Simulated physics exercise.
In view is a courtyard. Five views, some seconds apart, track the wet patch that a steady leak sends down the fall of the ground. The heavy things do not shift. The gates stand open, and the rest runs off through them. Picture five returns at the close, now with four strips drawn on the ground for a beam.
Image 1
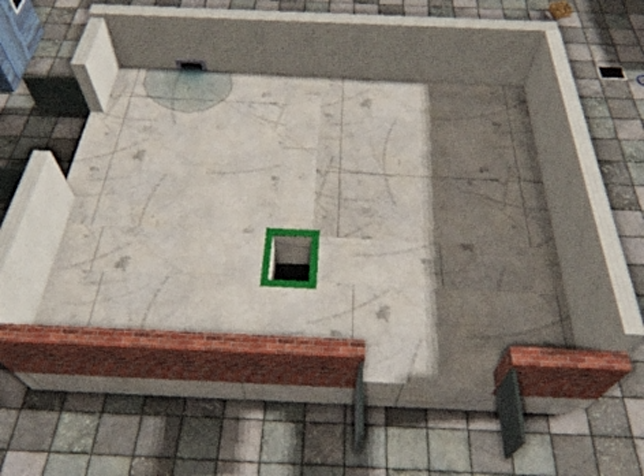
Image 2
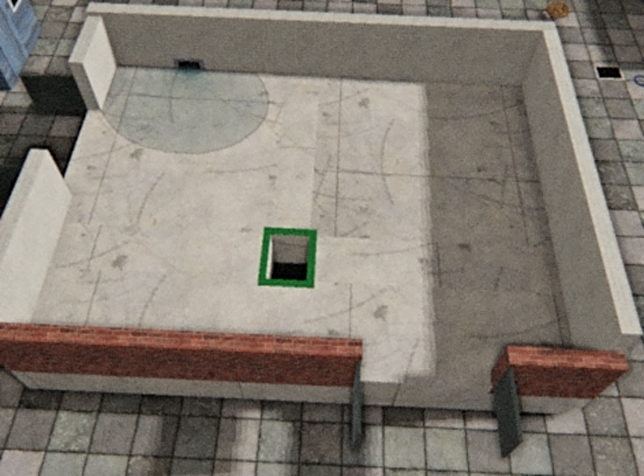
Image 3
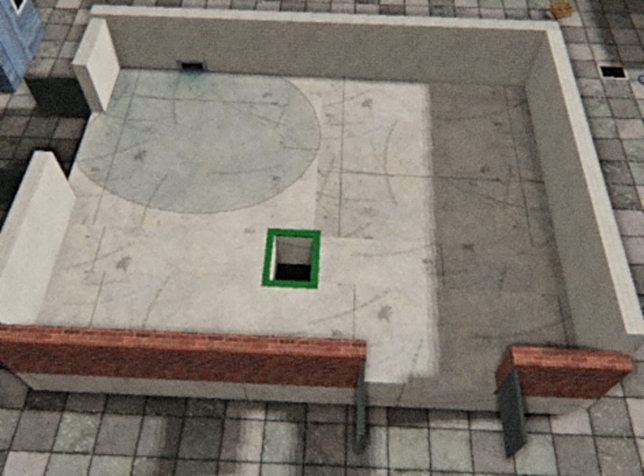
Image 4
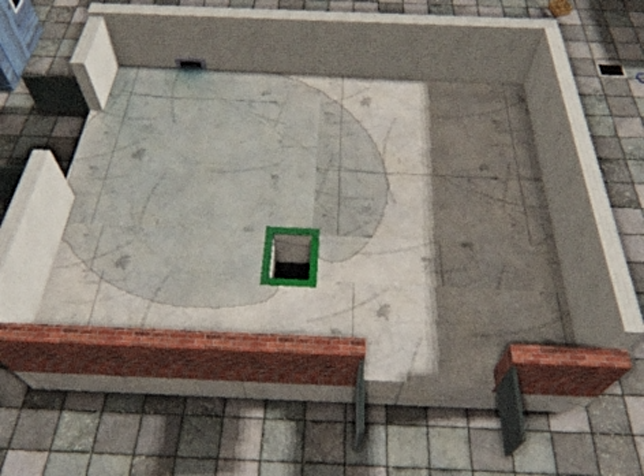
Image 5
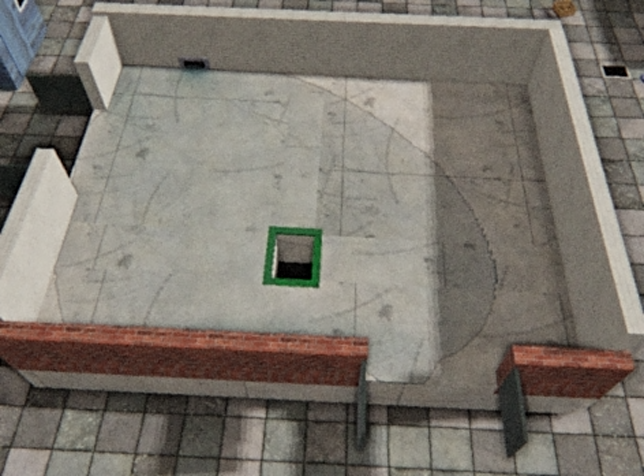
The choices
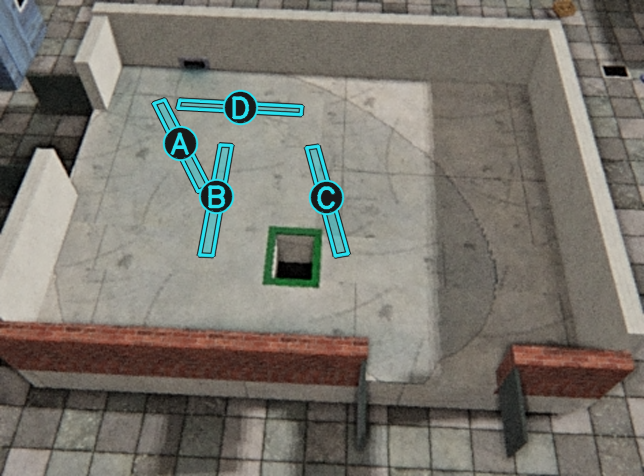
At first, a small patch of shallow water lies by the outfall at the upper left of a walled courtyard, well away from a green-edged drain. The water spreads in a widening curve across the pale floor, reaches the drain, then surrounds it and extends onto the darker ground at right.
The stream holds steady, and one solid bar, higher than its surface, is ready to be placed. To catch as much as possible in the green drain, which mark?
Choose C.
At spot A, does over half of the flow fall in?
No.
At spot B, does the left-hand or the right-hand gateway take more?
The right one.
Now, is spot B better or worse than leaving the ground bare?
Spot B is worse.
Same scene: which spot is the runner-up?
Spot A.
On the marked copy, A from (159, 101) to (203, 189); B from (206, 255) to (225, 145); C from (312, 147) to (341, 254); D from (178, 104) to (301, 110).
For spot A, about 27 % of the stream runs into the green drain, about 72 % out by the gates.
For spot B, about 10 % of the stream runs into the green drain, about 89 % out by the gates.
For spot C, about 37 % of the stream runs into the green drain, about 62 % out by the gates.
For spot D, about 7 % of the stream runs into the green drain, about 92 % out by the gates.
